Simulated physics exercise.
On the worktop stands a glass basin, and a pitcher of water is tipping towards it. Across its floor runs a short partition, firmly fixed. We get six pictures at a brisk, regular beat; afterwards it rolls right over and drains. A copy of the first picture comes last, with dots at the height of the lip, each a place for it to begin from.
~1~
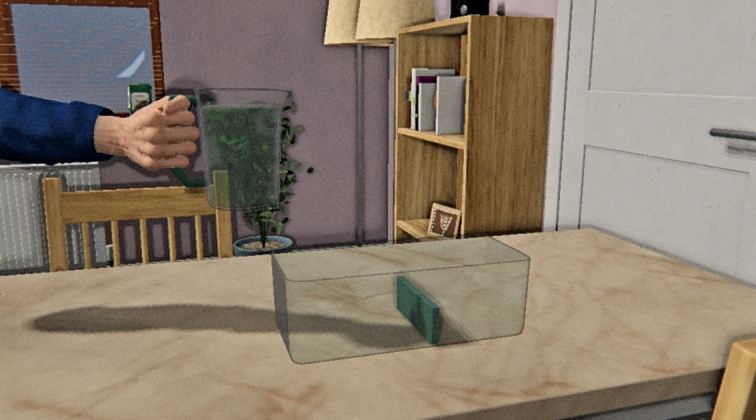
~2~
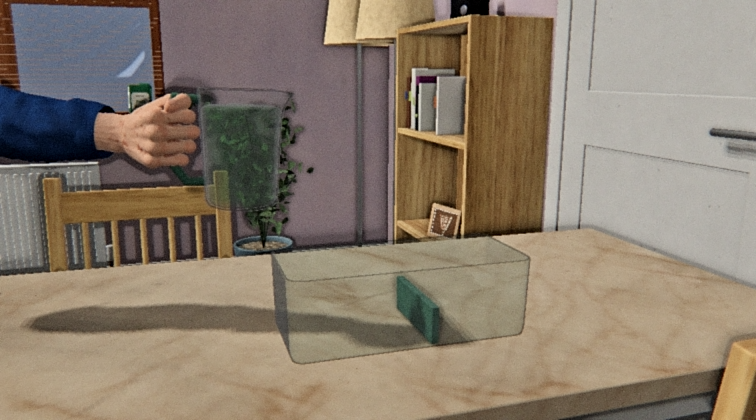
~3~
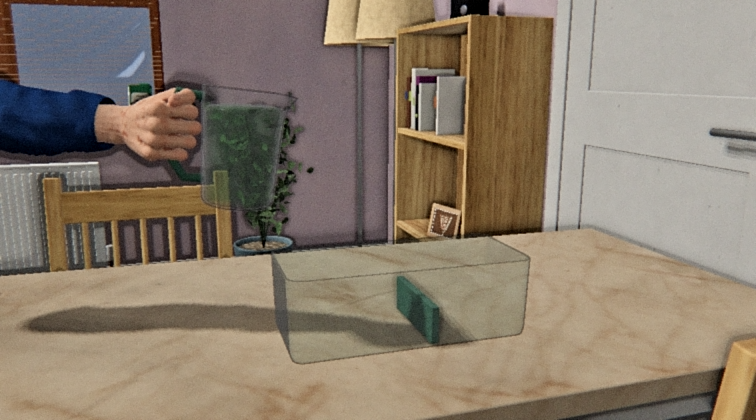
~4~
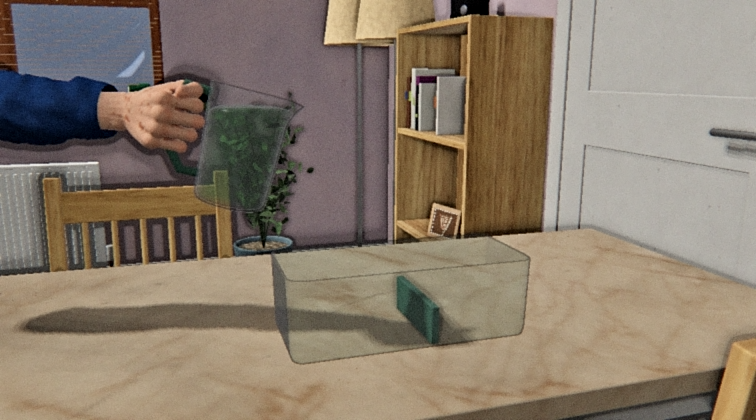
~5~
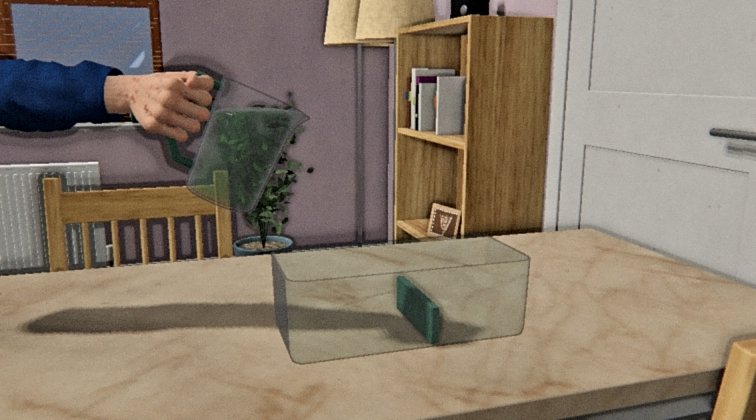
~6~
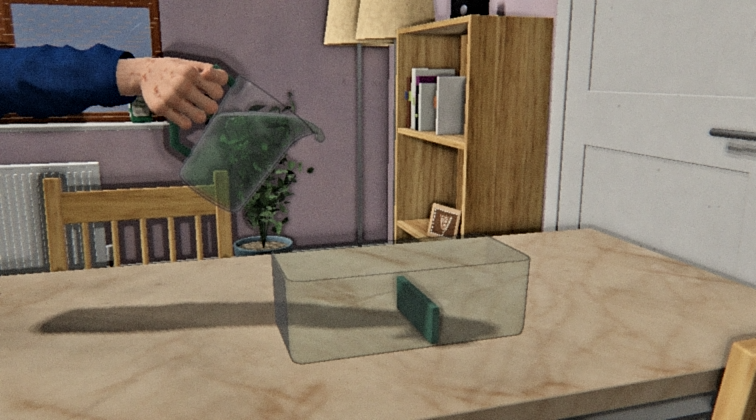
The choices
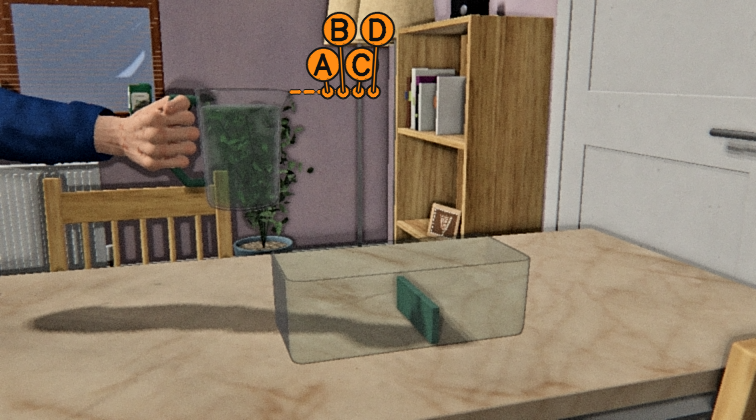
On a marble-patterned table, a hand in a blue sleeve held a clear pitcher of water upright, then tilted it gradually to the right near a glass basin with a short green partition inside.
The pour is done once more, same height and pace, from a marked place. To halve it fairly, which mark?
Go for C.
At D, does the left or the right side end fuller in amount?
More ends on the right.
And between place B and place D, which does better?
That is place D.
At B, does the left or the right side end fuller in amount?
The left side.
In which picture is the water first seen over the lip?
In picture 6.
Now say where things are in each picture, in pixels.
The first frame shows upright, lip at (291, 92); basin from (289, 363) to (522, 332); top of the wall at (417, 290); nothing has left yet.
The second frame shows upright, lip at (292, 93); nothing has left yet.
The third frame shows tipped about 7°, lip at (297, 98); nothing has left yet.
The fourth frame shows tipped about 14°, lip at (303, 106); nothing has left yet.
The fifth frame shows tipped about 25°, lip at (309, 118); nothing has left yet.
The sixth frame shows tipped about 37°, lip at (313, 132); water is over the lip, down to (319, 139).
In orange, A at (327, 91); B at (343, 91); C at (358, 91); D at (373, 91).
If A is chosen, about 91 % ends left of the wall and 3 % right of it; 6 % is lost outside.
If B is chosen, about 78 % ends left of the wall and 15 % right of it; 7 % is lost outside.
If C is chosen, about 54 % ends left of the wall and 44 % right of it.
If D is chosen, about 27 % ends left of the wall and 72 % right of it.
